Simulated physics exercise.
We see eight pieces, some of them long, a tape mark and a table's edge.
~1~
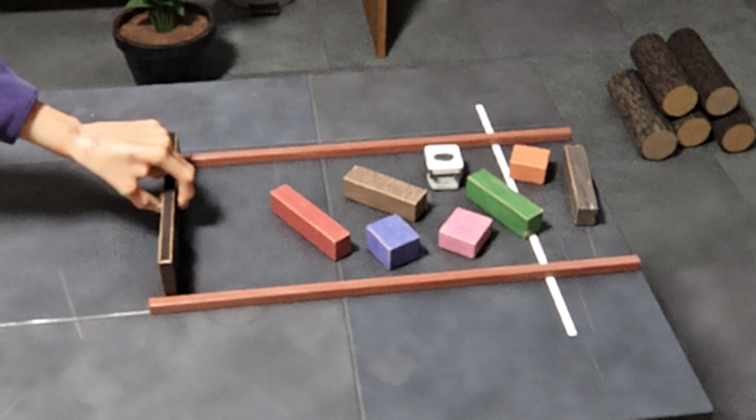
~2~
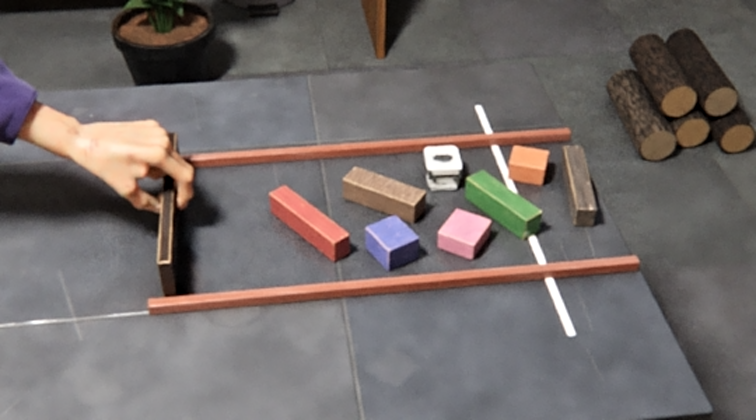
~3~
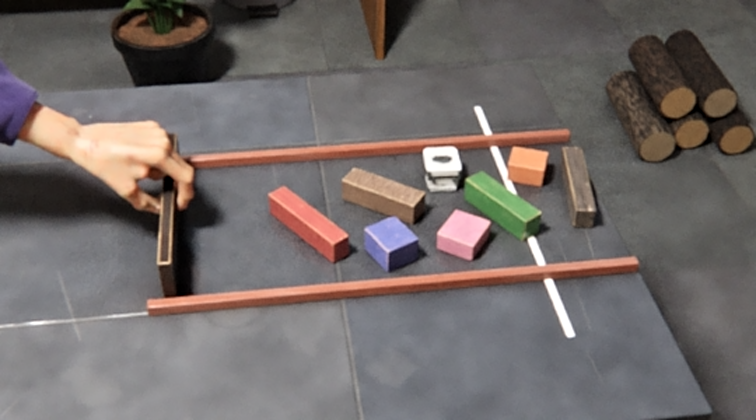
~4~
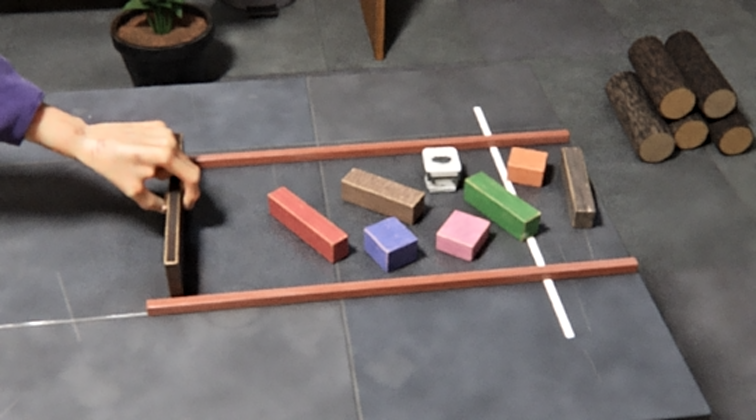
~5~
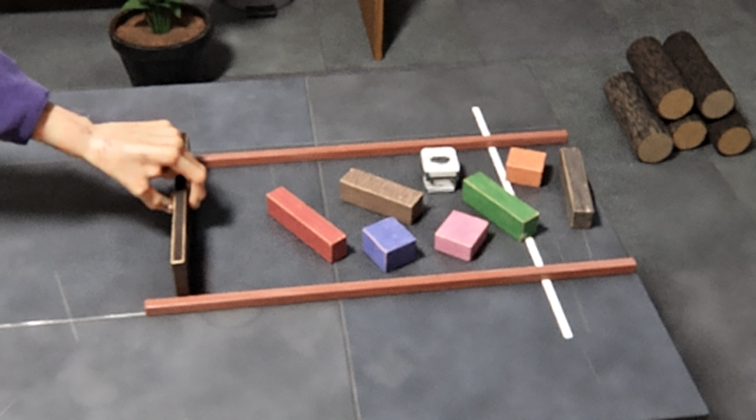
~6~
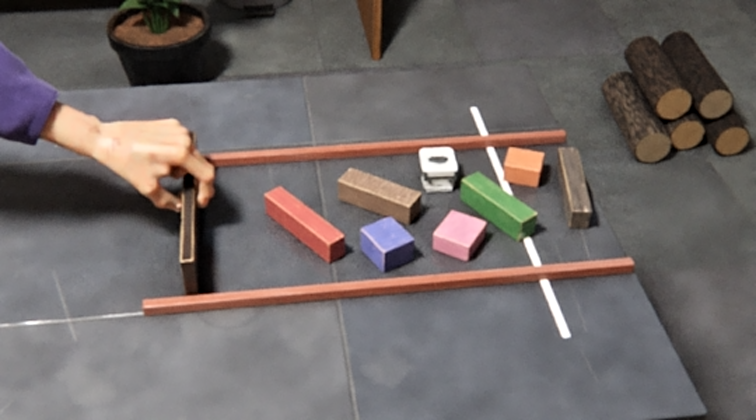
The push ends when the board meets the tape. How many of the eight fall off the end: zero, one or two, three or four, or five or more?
In the end the number that fall off is one or two.
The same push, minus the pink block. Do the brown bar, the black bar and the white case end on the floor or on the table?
The brown bar stays on; the black bar is lost; the white case is kept.
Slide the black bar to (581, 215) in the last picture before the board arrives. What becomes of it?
From there it is lost.
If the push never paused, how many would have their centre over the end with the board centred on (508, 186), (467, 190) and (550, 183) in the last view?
In that order 1, 0 and 5.
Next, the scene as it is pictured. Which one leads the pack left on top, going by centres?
The orange block ends nearest.
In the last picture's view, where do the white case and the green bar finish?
First (535, 149), then (578, 183).
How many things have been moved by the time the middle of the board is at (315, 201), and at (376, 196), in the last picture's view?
The counts are 1 and 4.
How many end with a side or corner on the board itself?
That makes 2.
Soon after, none off yet; black bar at rest near (573, 187); orange block at rest near (523, 167); green bar at rest near (498, 206).
After that, none off yet; black bar displaced a little near (586, 186); orange block displaced about its own width near (543, 164); green bar displaced about its own width near (547, 191).
In the end, the number that fall off is one or two; gone, black bar.
